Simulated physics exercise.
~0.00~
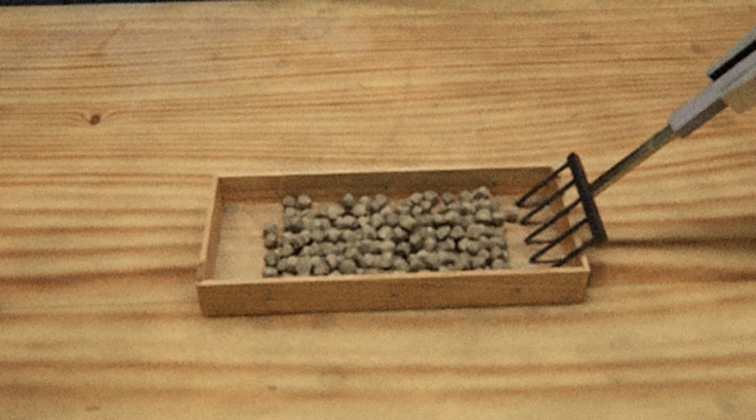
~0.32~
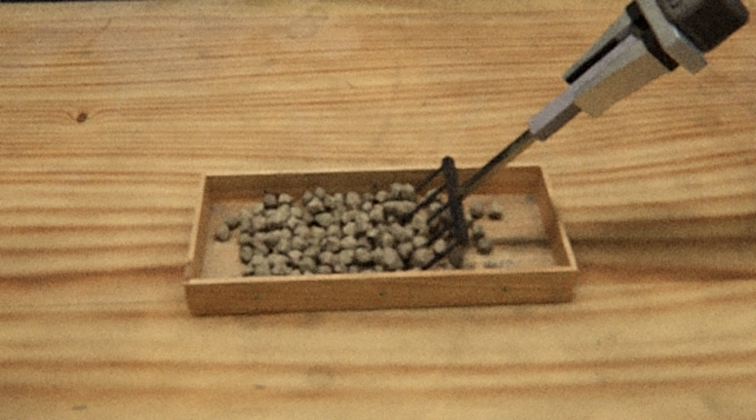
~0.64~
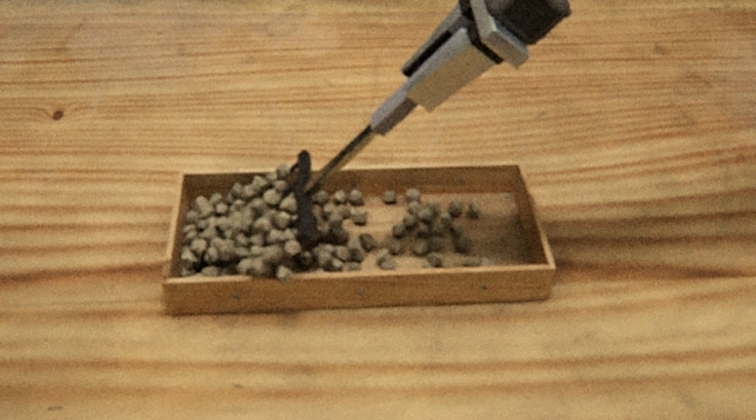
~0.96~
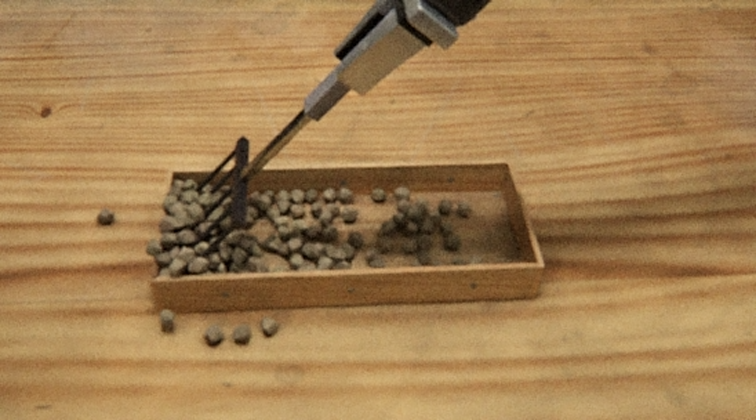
The clip shows a robot arm dragging a black comb leftward through small grey pebbles in a shallow wooden tray, heaping many of them toward the left end. Some pebbles remain strewn behind the comb, and by the end five lie outside the tray on the wooden table.
